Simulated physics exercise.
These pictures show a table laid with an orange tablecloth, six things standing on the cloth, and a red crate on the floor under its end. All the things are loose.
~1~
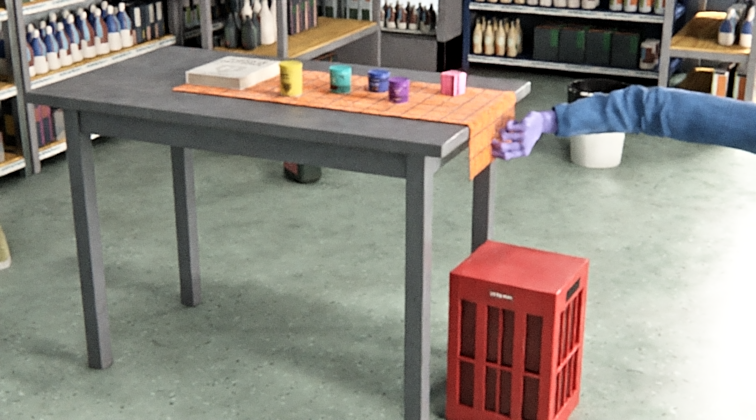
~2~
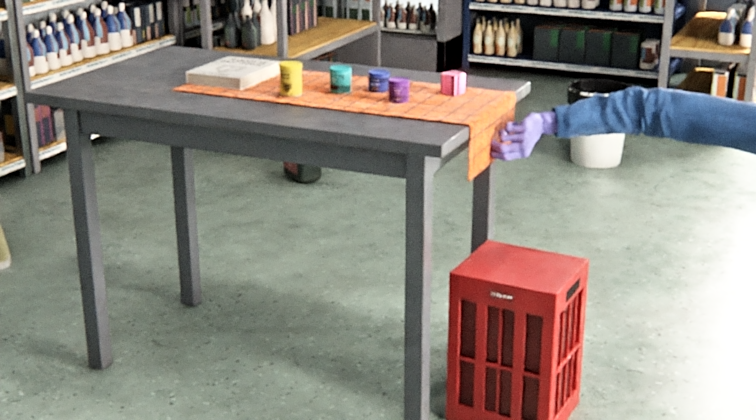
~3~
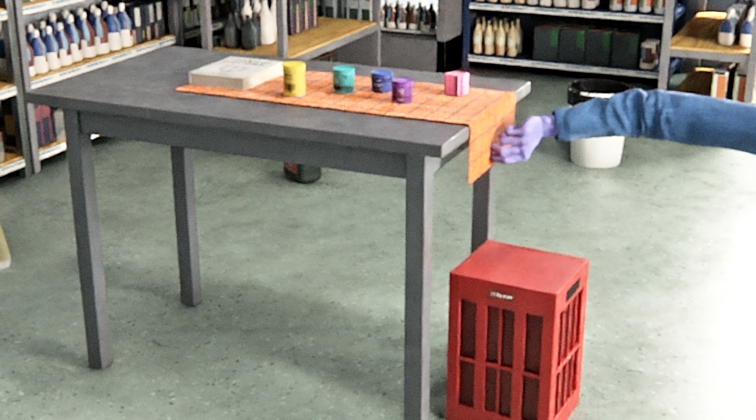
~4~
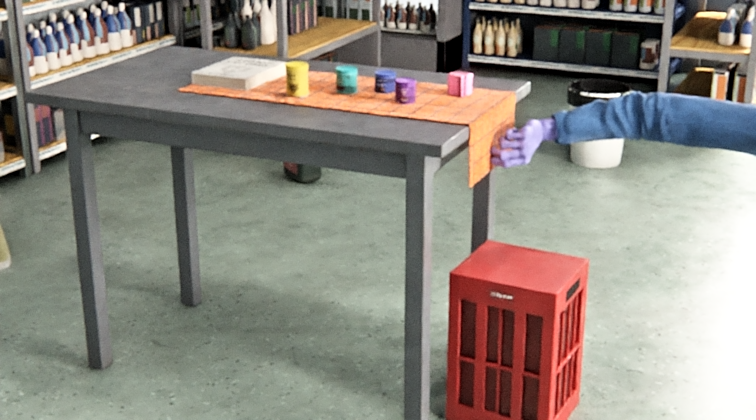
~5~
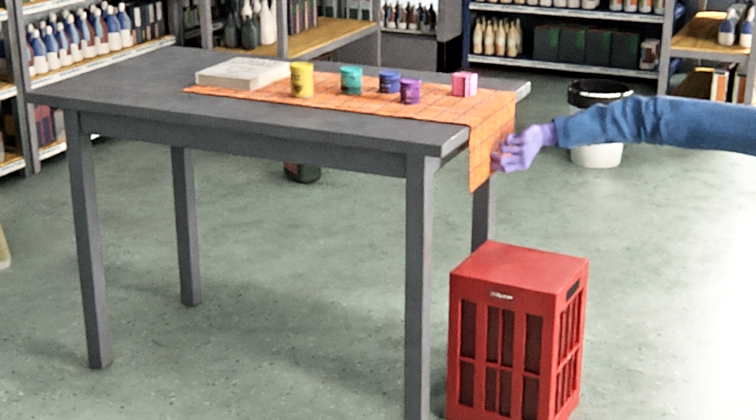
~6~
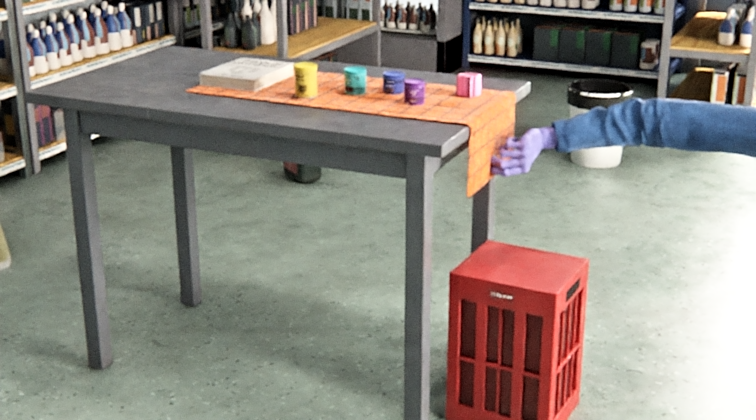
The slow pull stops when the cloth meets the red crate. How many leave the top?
It carries off two.
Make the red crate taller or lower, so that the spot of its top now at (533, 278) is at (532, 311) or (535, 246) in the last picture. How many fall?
The count: 3 and 1.
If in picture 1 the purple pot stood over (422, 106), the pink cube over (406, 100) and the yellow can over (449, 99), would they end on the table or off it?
The purple pot tumbles off; the pink cube is carried off; the yellow can drops off.
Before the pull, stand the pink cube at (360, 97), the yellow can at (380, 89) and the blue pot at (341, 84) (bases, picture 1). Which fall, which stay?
The pink cube remains up, the yellow can remains up, the blue pot remains up.
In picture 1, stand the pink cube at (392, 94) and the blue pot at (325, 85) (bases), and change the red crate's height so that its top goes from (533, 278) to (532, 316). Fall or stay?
The pink cube is carried off, the blue pot stays on.
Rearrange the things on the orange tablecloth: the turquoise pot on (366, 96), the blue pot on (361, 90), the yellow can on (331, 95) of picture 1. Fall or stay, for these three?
The turquoise pot remains up; the blue pot keeps its place on top; the yellow can survives.
A little later, hem near (492, 228); pink cube gone.
Next, hem on the crate; pink cube and purple pot gone.
When it is over, hem on the crate; pink cube and purple pot gone. The answer is two.
